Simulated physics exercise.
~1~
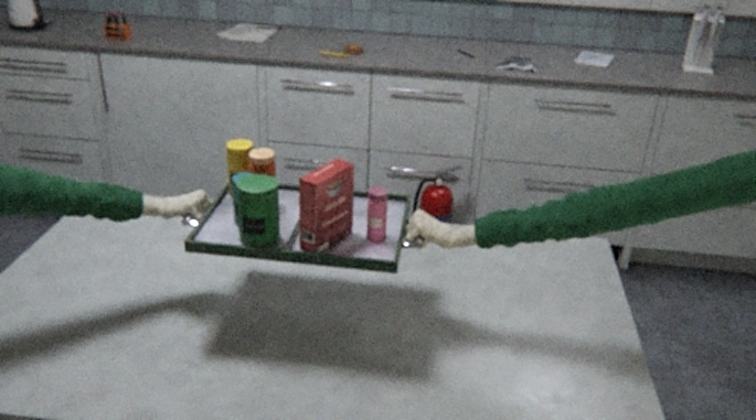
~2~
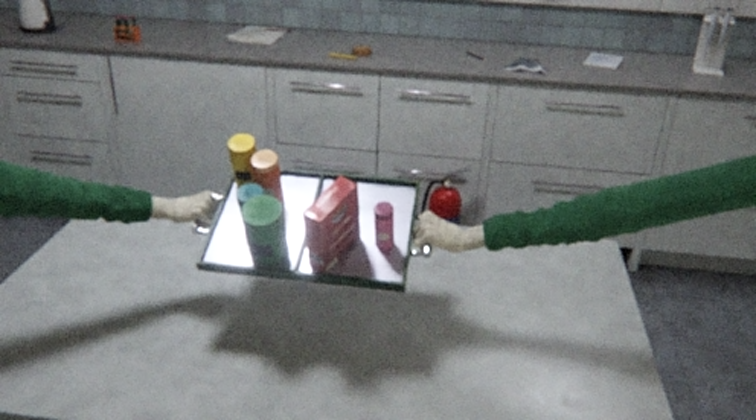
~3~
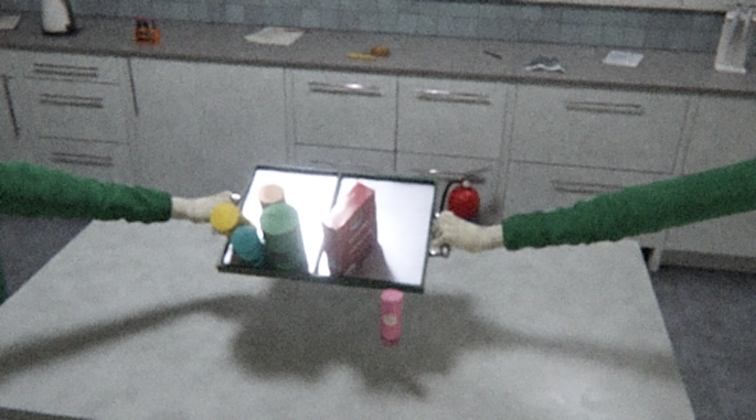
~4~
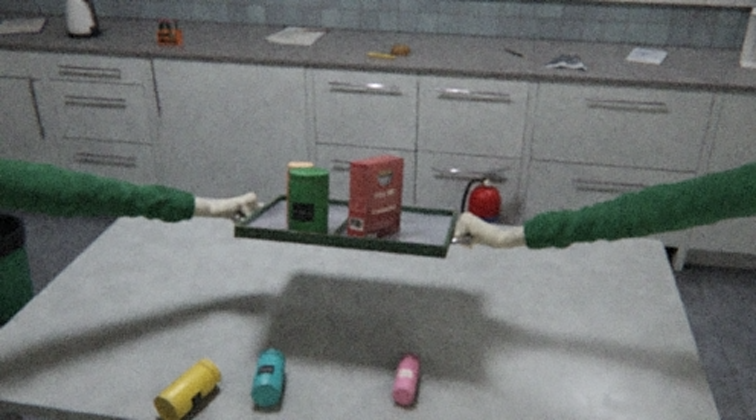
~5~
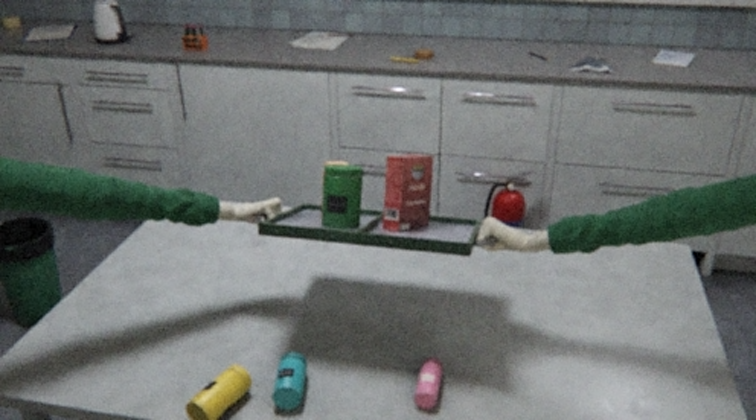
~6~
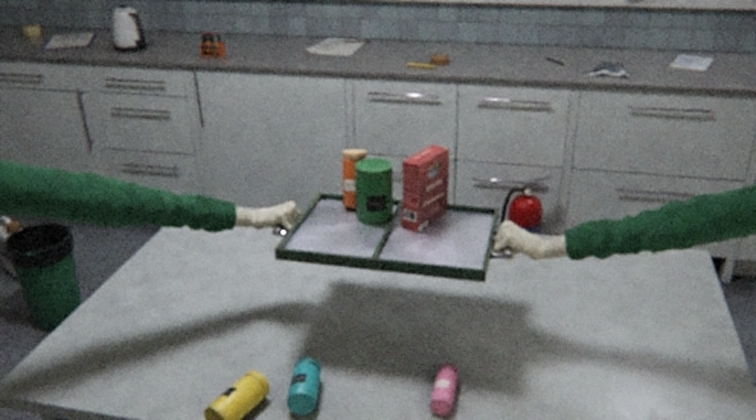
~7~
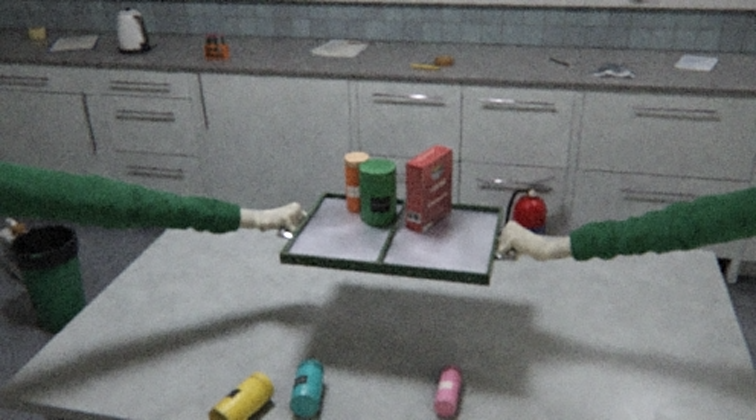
Over a kitchen table, two hands tilt a tray, dropping three of its six items.
